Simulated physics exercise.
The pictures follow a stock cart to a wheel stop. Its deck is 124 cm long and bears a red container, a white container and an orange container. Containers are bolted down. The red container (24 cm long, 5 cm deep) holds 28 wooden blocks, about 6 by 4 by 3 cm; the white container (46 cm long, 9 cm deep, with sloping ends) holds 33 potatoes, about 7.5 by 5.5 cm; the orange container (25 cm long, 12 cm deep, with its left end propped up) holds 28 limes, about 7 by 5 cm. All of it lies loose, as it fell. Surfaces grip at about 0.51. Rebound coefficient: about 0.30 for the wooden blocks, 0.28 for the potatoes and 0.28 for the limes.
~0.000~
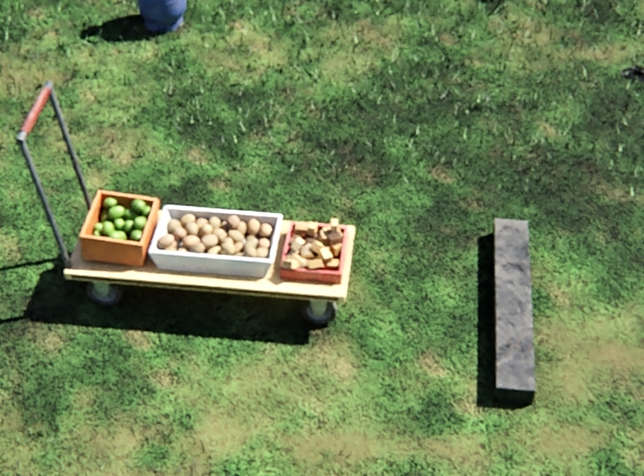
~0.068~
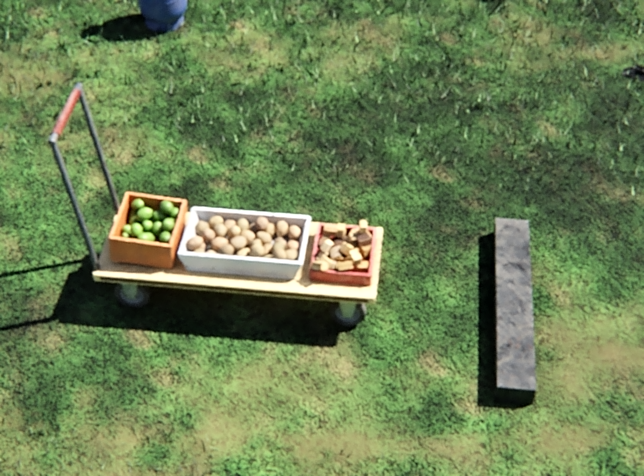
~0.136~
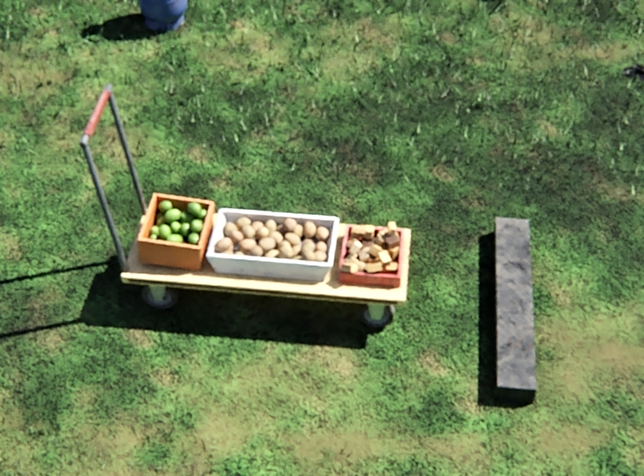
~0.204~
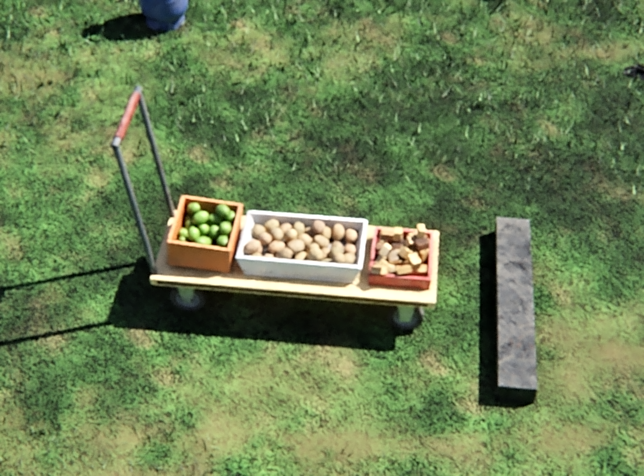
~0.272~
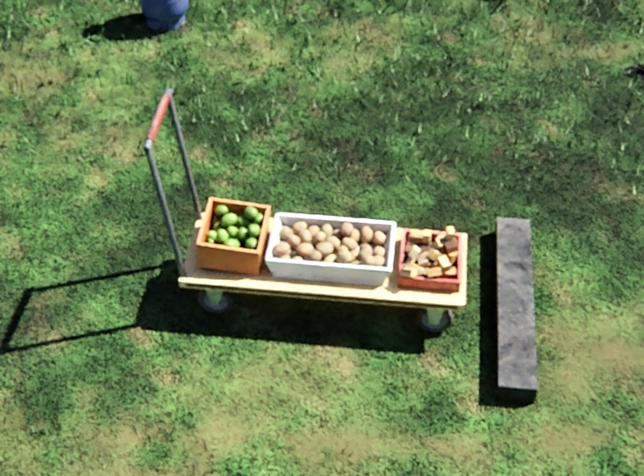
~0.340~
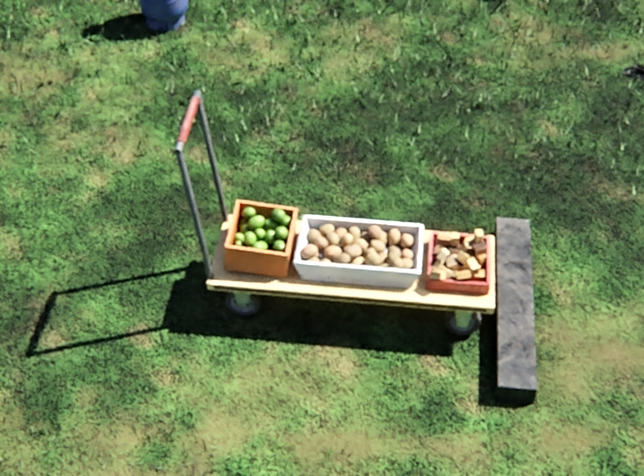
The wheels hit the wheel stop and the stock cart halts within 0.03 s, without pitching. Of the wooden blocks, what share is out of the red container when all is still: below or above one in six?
Over a sixth of the wooden blocks leave the red container.
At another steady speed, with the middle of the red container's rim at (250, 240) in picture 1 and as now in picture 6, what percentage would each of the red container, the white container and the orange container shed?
In that case red container 30, white container 10, orange container 0 per cent.
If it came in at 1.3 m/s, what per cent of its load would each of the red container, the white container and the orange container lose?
In that case red container 10, white container 0, orange container 0 per cent.
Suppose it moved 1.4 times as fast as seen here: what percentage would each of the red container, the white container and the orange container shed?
Then red container 40, white container 0, orange container 0 per cent.
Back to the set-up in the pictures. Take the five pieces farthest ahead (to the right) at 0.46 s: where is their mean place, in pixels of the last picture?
At about (516, 256).
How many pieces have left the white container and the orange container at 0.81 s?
Out by then, roughly: White container 0, orange container 0.
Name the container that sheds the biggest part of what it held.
It is the red container.
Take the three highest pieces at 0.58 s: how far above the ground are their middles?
About 40 cm.
After 0.36 s, impact.
After 0.46 s, the red container is down by 4 of 28, the white container has all 33 and the orange container has all 28.
After 0.58 s, the red container is down by 8 of 28, the white container has all 33 and the orange container has all 28.
After 0.81 s, the red container is down by 9 of 28, the white container has all 33 and the orange container has all 28.
Outcome (at 1.32 s), the red container is down by 9 of 28, the white container has all 33 and the orange container has all 28. Asked share, 9 of 28, 32 per cent.
